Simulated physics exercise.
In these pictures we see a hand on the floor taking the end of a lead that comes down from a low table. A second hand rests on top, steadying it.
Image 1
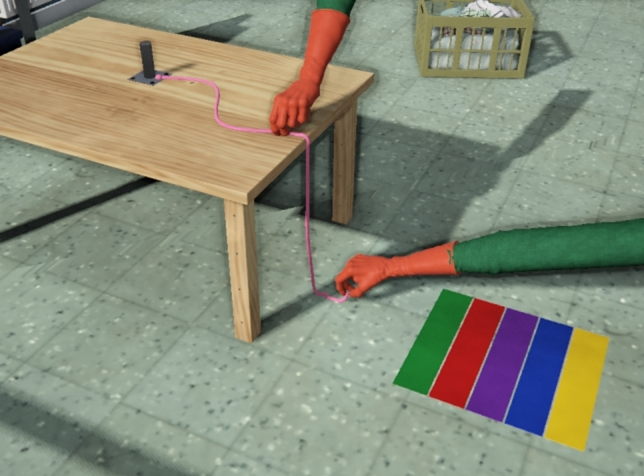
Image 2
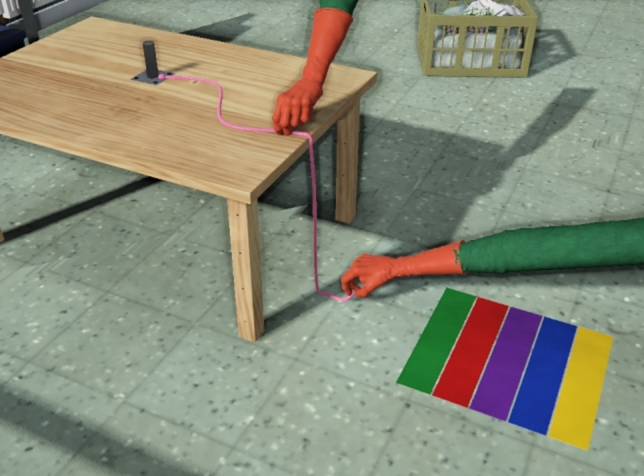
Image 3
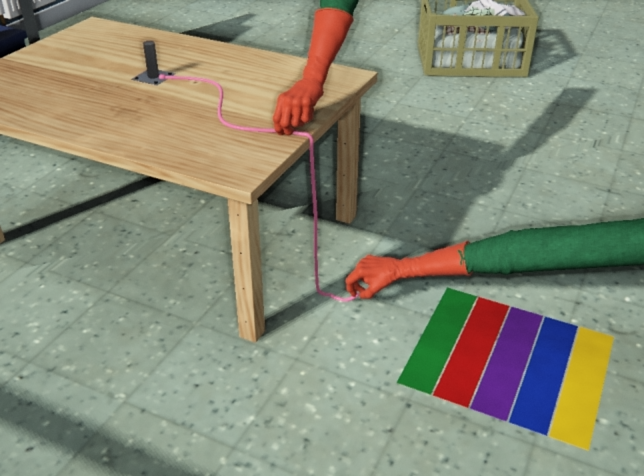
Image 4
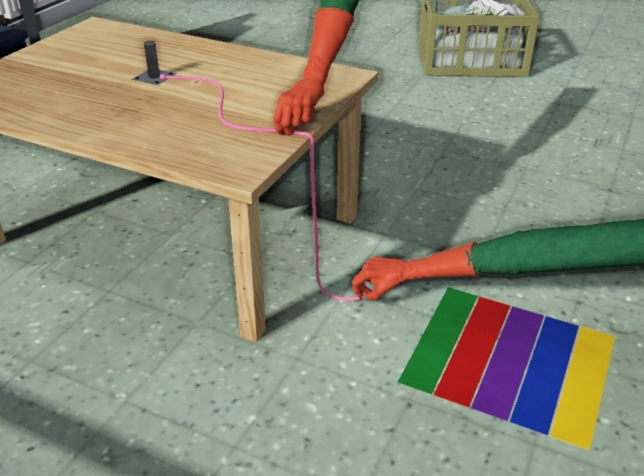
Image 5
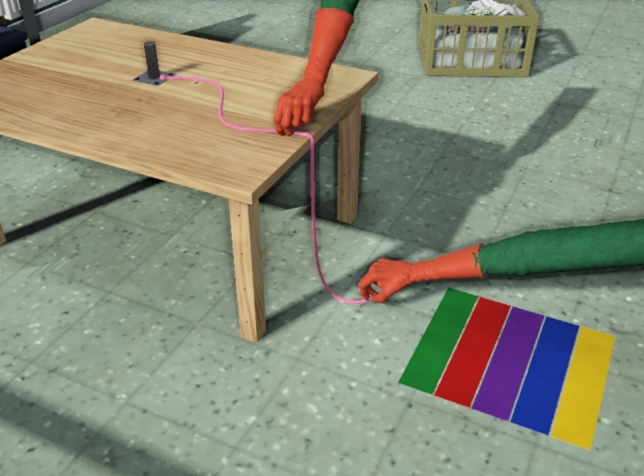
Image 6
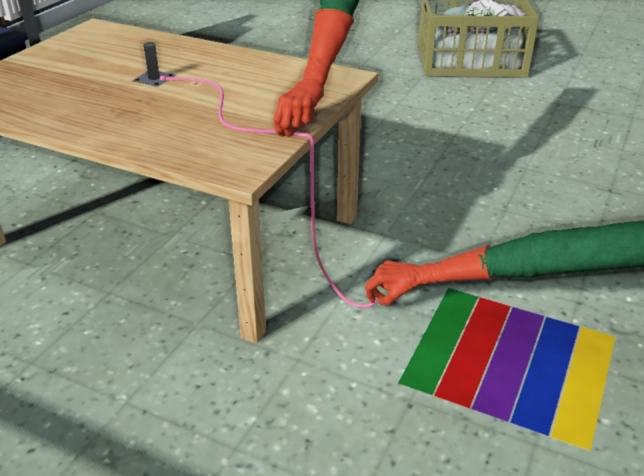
A gloved hand on the floor slowly pulls the end of a pink cord rightward.
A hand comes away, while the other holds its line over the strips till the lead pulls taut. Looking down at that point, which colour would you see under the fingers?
You would see purple.
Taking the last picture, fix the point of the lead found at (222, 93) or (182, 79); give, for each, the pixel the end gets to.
The places are (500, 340) and (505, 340).
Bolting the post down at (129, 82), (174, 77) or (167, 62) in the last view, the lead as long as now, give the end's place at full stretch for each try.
Close to (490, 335), (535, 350) and (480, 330) in that order.
Soon after, end near (445, 322); over green.
Then, end near (486, 334); over red.
At full stretch, end near (511, 342); over purple. Over purple.
